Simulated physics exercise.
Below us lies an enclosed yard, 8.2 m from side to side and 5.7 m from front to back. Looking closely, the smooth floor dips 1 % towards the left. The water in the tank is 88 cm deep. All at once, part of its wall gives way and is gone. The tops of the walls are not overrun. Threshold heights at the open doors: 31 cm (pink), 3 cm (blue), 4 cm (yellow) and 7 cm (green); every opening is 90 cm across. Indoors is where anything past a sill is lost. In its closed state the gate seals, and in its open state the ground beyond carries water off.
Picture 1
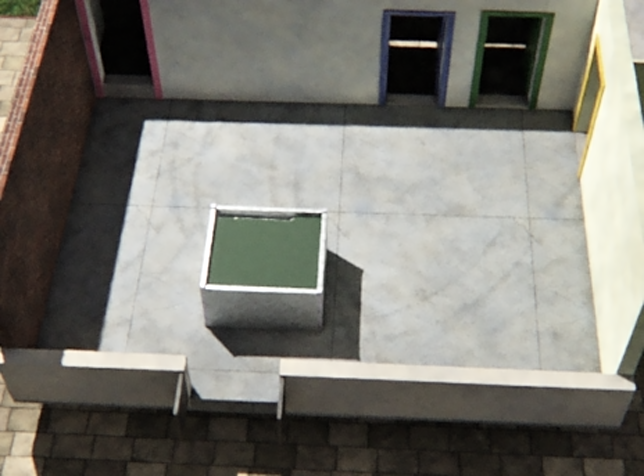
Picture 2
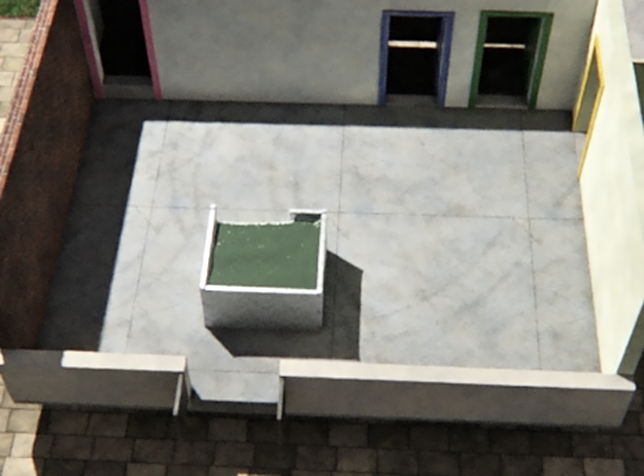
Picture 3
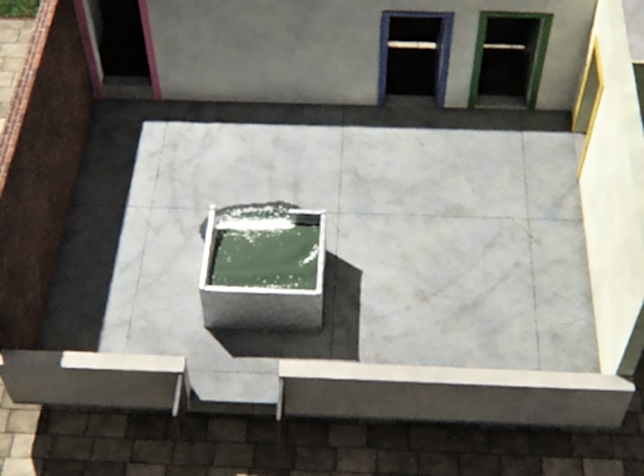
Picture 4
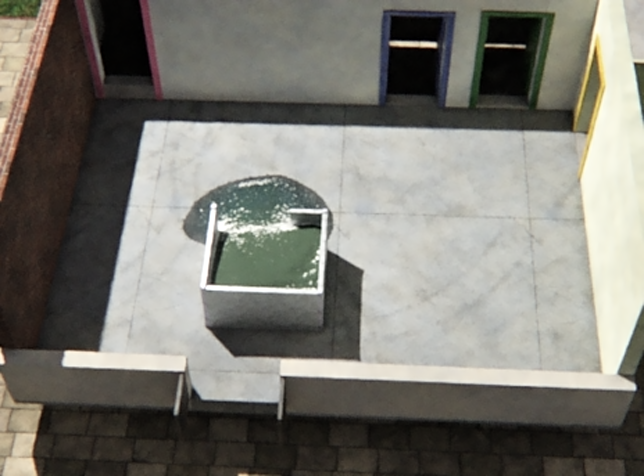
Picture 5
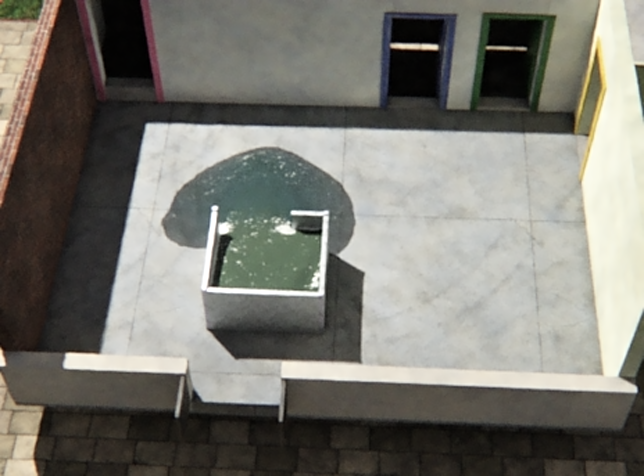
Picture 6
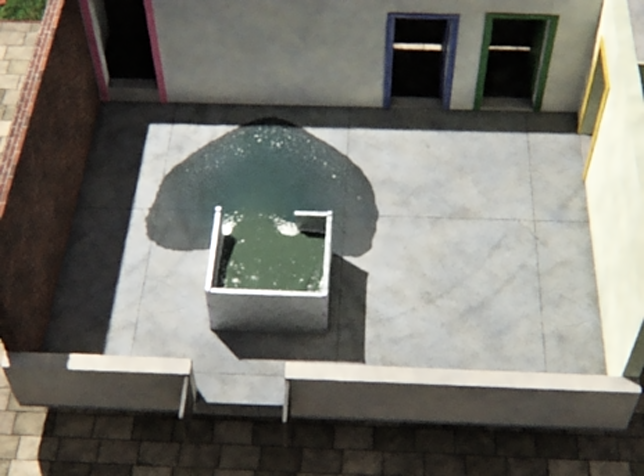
Green-looking water pours through a gap that opens in the far side of a square white tank in a walled yard, then spreads over the pale floor in a widening dark, rounded sheet toward the back wall.
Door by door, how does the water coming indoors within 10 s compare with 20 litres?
Outcome: At the pink door the amount will not overshoot the limit, at the blue door the amount will overshoot the limit, at the yellow door the amount will overshoot the limit, at the green door the amount will not overshoot the limit.
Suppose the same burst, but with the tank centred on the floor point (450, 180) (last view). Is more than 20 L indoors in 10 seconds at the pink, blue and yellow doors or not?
Compared with that limit, pink falls short, blue overshoots and yellow overshoots.
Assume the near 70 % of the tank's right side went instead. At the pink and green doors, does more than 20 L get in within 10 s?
At the pink door the limit is not exceeded; at the green door it is surpassed.
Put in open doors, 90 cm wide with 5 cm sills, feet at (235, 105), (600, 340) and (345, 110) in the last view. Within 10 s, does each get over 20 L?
Check each in turn: The first succeeds, the second fails, the third succeeds.
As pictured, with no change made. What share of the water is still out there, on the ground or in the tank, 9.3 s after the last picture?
About 92 percent of the water remains.
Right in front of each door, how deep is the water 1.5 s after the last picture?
You'd see pink at 28 cm, blue at 10 cm, yellow at 0 cm and green at 1 cm.
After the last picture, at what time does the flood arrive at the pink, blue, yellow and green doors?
So, pink at 0.7 s, then blue at 0.8 s, yellow at 2.4 s, and green at 1.6 s.
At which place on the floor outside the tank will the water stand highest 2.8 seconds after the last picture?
Look around (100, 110).
Then, 0.7 s after the last picture water covers 30 % of the floor and is deepest (36 cm) near (251, 248); pink door 10 cm at the sill, 0 L in, blue door not reached, yellow door not reached, green door not reached.
Then, 1.5 s after the last picture water covers 30 % of the floor and is deepest (46 cm) near (112, 103); pink door 28 cm at the sill, 0 L in, blue door 10 cm at the sill, 11 L in, yellow door not reached, green door not reached.
Then, 2.8 s after the last picture water covers 45 % of the floor and is deepest (22 cm) near (100, 110); pink door 21 cm at the sill, 5 L in, blue door 6 cm at the sill, 31 L in, yellow door 9 cm at the sill, 3 L in, green door 5 cm at the sill, 0 L in.
Then, 5.3 s after the last picture water covers 70 % of the floor and is deepest (16 cm) near (35, 381); pink door 12 cm at the sill, 5 L in, blue door 4 cm at the sill, 42 L in, yellow door 7 cm at the sill, 47 L in, green door 3 cm at the sill, 0 L in.
Then, 9.3 s after the last picture water covers 100 % of the floor and is deepest (11 cm) near (53, 308); pink door 6 cm at the sill, 5 L in, blue door 2 cm at the sill, 43 L in, yellow door 2 cm at the sill, 56 L in, green door 4 cm at the sill, 0 L in.
